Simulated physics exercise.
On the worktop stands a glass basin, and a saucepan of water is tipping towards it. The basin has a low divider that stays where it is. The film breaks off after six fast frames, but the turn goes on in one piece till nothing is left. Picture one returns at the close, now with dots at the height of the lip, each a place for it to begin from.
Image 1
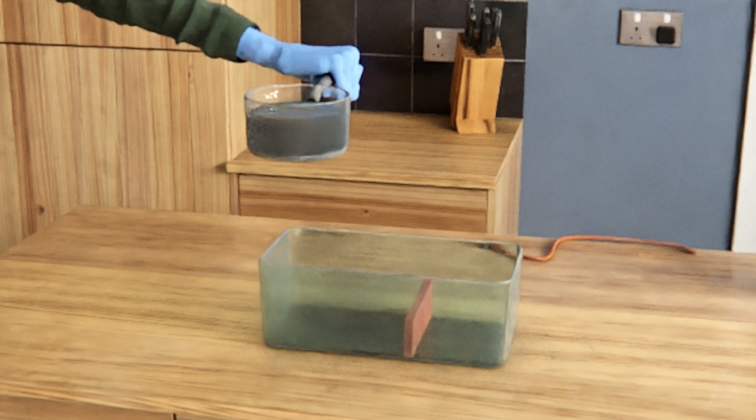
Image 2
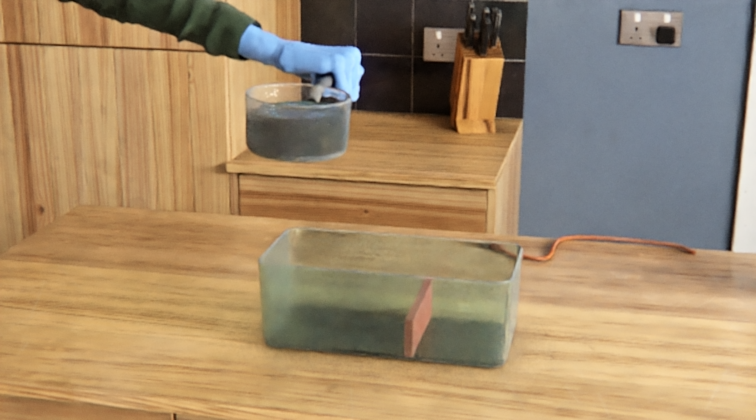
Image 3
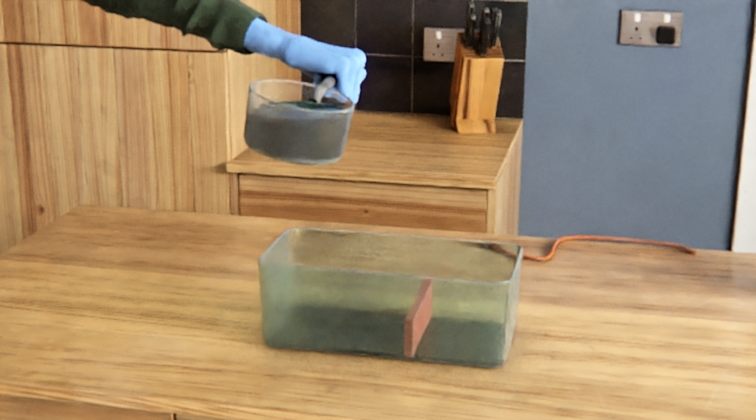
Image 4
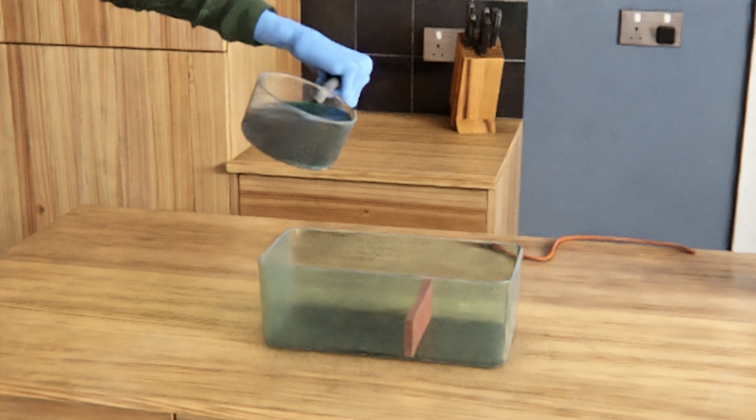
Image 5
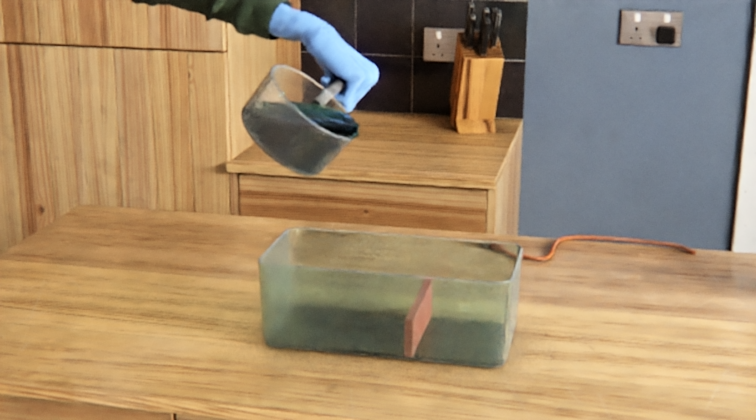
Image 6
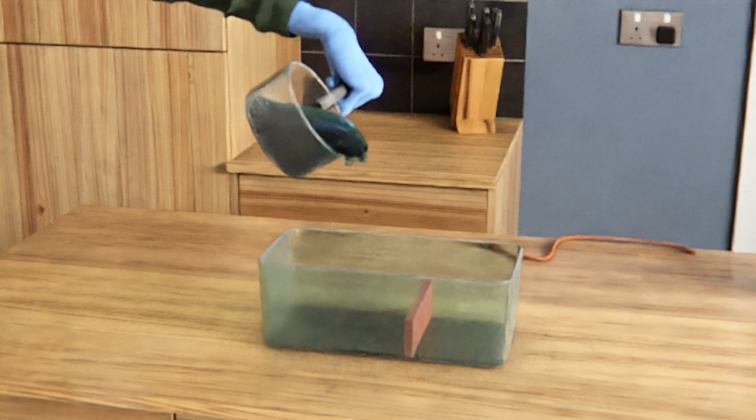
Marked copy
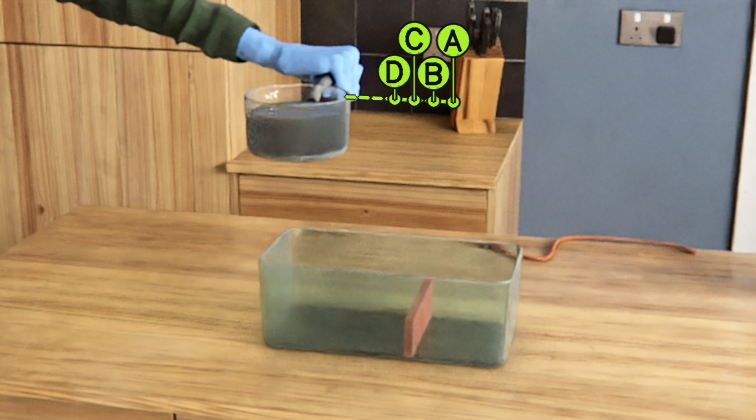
On a wooden kitchen worktop stands a glass basin with a reddish divider and dark liquid inside, while above it a blue-gloved hand tilts a clear pan of dark liquid steadily rightward until liquid comes over its lip.
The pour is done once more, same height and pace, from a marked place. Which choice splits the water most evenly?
Take D.
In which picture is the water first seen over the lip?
Picture 5.
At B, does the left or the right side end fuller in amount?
More ends on the right.
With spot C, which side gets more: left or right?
The right one.
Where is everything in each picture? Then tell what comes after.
Upright, lip at (346, 96); basin from (264, 343) to (507, 366); top of the wall at (419, 299); nothing has left yet.
Tipped about 3°, lip at (348, 99); nothing has left yet.
Tipped about 11°, lip at (351, 107); nothing has left yet.
Tipped about 24°, lip at (353, 119); nothing has left yet.
Tipped about 40°, lip at (352, 135); water is over the lip, down to (352, 135).
Tipped about 58°, lip at (346, 151); water is over the lip, down to (350, 162).
On the marked copy, A at (453, 102); B at (433, 101); C at (414, 100); D at (394, 99).
If A is chosen, about 20 % ends left of the wall and 72 % right of it; 9 % is lost outside.
If B is chosen, about 15 % ends left of the wall and 74 % right of it; 12 % is lost outside.
If C is chosen, about 31 % ends left of the wall and 63 % right of it; 6 % is lost outside.
If D is chosen, about 48 % ends left of the wall and 49 % right of it; 4 % is lost outside.
